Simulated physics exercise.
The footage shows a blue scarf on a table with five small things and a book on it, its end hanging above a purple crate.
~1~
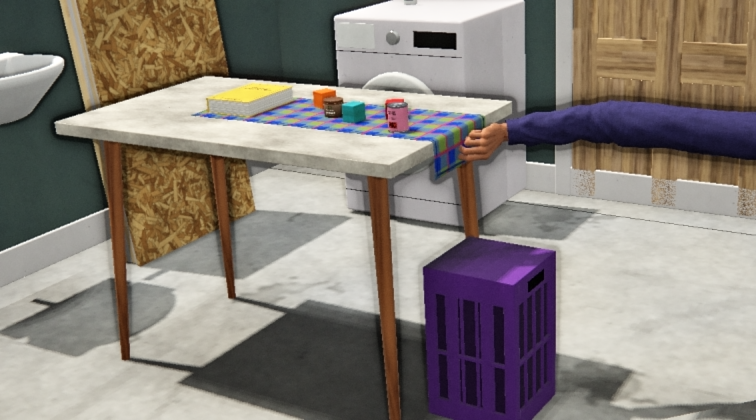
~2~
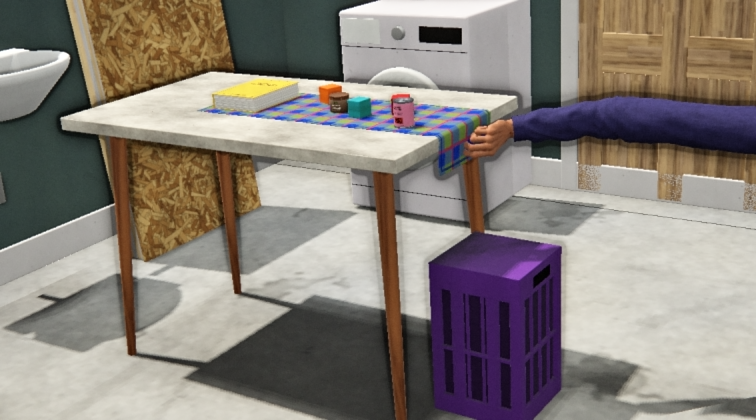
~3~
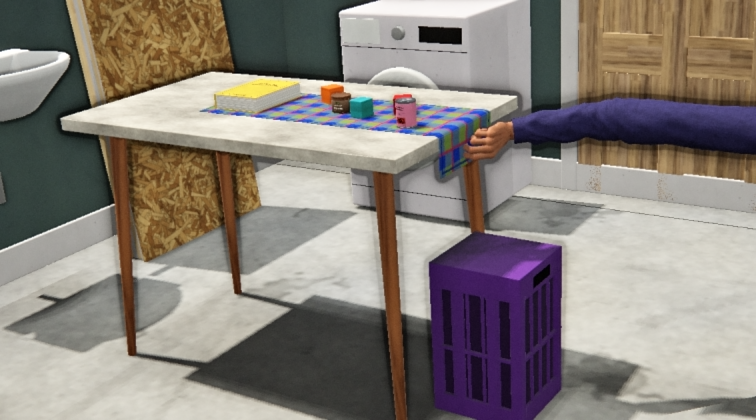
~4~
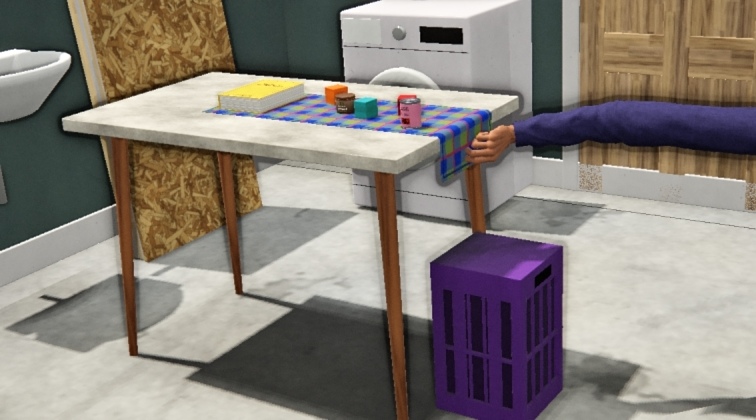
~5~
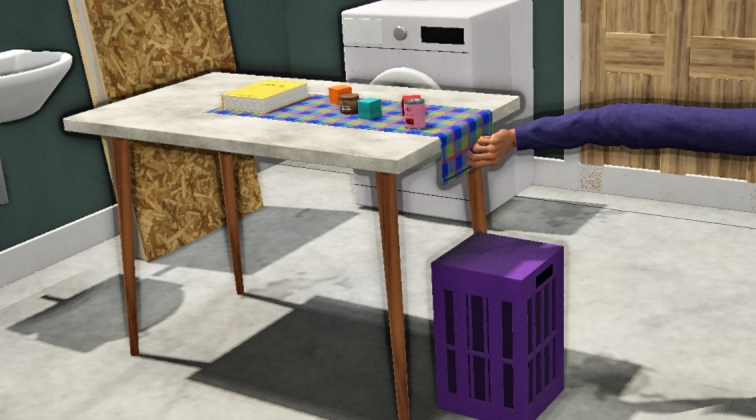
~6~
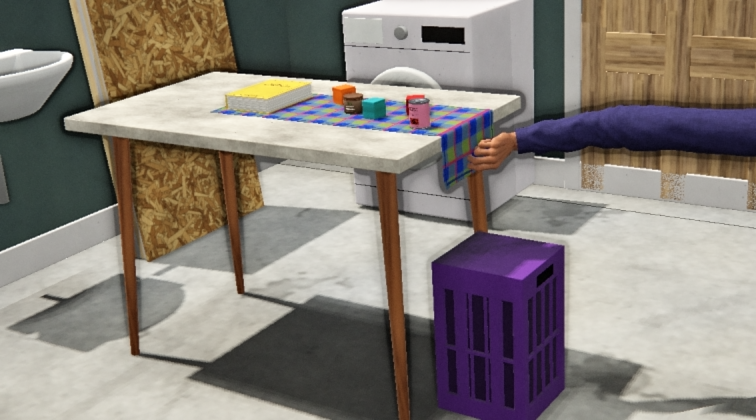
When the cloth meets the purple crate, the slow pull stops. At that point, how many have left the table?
Lost: Two.
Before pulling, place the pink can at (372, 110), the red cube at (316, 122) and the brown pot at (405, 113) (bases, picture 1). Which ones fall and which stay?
Pink can safe, red cube safe, brown pot lost.
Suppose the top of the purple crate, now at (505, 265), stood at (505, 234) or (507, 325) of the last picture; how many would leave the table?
First case 1, second case 4.
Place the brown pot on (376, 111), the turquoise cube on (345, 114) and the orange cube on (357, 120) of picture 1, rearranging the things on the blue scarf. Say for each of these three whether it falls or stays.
Brown pot kept, turquoise cube kept, orange cube kept.
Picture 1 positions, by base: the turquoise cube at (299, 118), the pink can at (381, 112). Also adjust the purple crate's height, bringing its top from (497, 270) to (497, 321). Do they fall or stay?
Observed: Turquoise cube remains seated; pink can departs.
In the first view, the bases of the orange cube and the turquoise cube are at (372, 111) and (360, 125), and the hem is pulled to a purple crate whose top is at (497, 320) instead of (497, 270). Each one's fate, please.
Orange cube: Lost; turquoise cube: Lost.
Soon after, hem near (473, 218); pink can gone.
Then, hem on the crate; pink can and red cube gone.
At rest, hem on the crate; pink can and red cube gone. The table loses two.
